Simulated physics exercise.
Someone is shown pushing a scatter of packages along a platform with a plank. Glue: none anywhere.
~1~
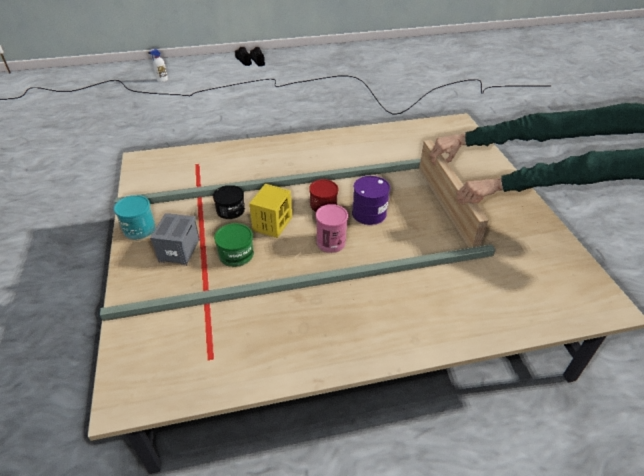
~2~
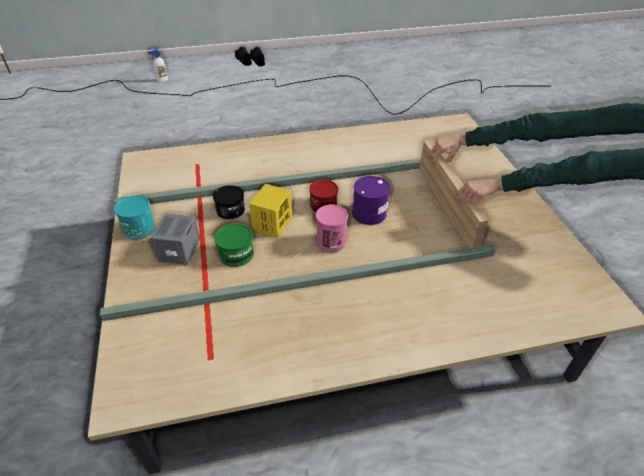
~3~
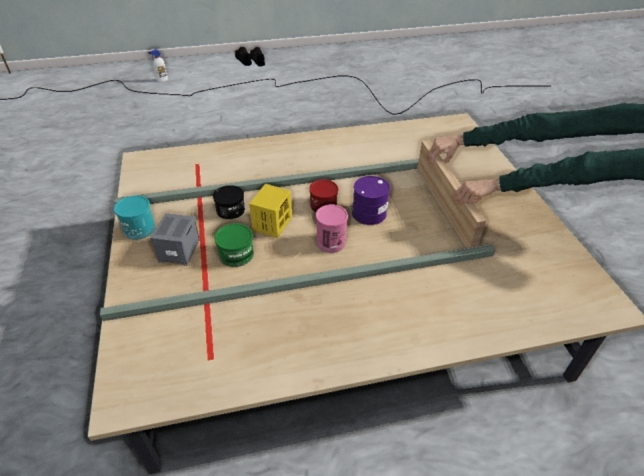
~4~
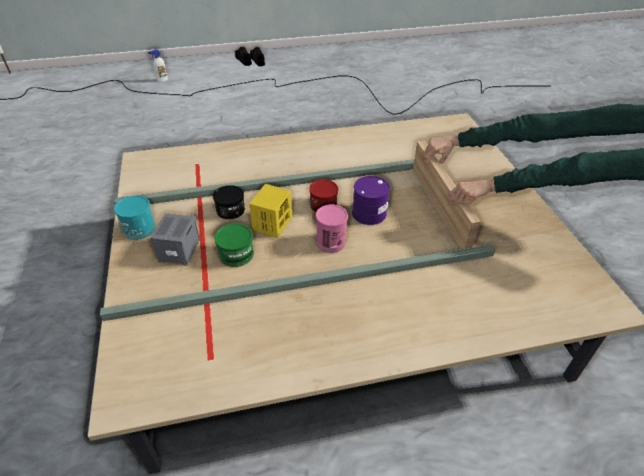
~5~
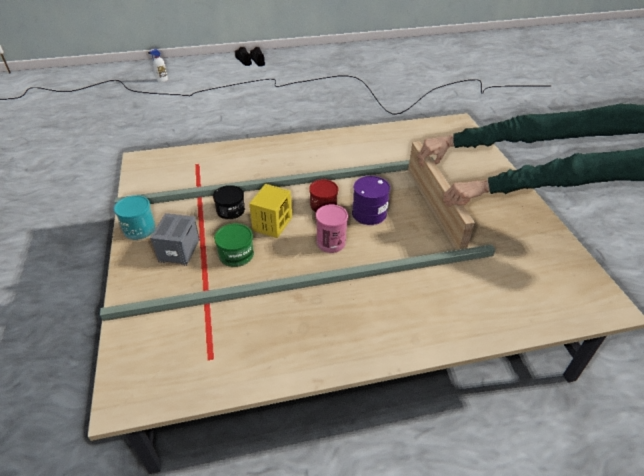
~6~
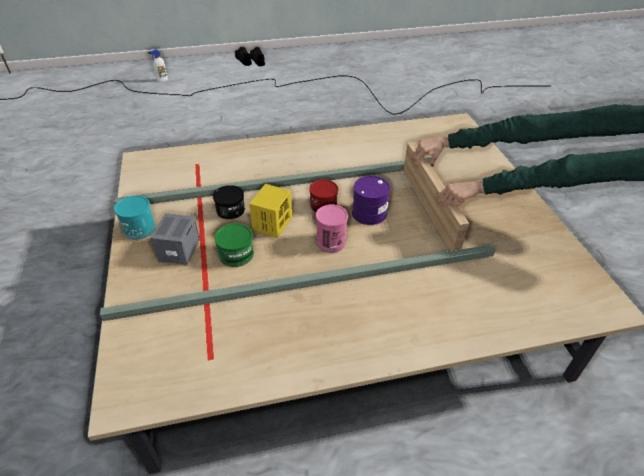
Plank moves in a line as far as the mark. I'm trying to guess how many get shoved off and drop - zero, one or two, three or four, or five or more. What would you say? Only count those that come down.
I would say zero.
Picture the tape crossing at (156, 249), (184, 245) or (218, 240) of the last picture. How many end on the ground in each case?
The three tries give 3, 0 and 0.
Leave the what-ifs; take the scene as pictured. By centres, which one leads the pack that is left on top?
It's the turquoise pail that is foremost.
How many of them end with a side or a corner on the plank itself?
3 end up touching it.
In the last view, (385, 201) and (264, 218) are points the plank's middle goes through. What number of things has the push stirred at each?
At that stage 1; at the next, 6.
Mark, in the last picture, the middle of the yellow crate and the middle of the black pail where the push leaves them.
The yellow crate settles near (156, 222); as for the black pail, near (161, 204).
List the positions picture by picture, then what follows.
The first picture shows turquoise pail (136, 218); grey tote (176, 239); green pail (235, 245); plank (450, 192); tape (203, 242).
The second picture shows grey tote (177, 239); purple canister (371, 201).
The third picture shows green pail (235, 245); pink pail (332, 229).
The fourth picture shows turquoise pail (136, 218); red pail (324, 197).
The fifth picture shows grey tote (177, 239); yellow crate (271, 211).
The sixth picture shows turquoise pail (136, 218); grey tote (177, 239); green pail (235, 245); plank (432, 194); tape (203, 242).
Soon after, none off yet; turquoise pail at rest near (136, 218); grey tote at rest near (177, 239); green pail at rest near (235, 245).
At rest, the number that fall off is zero.
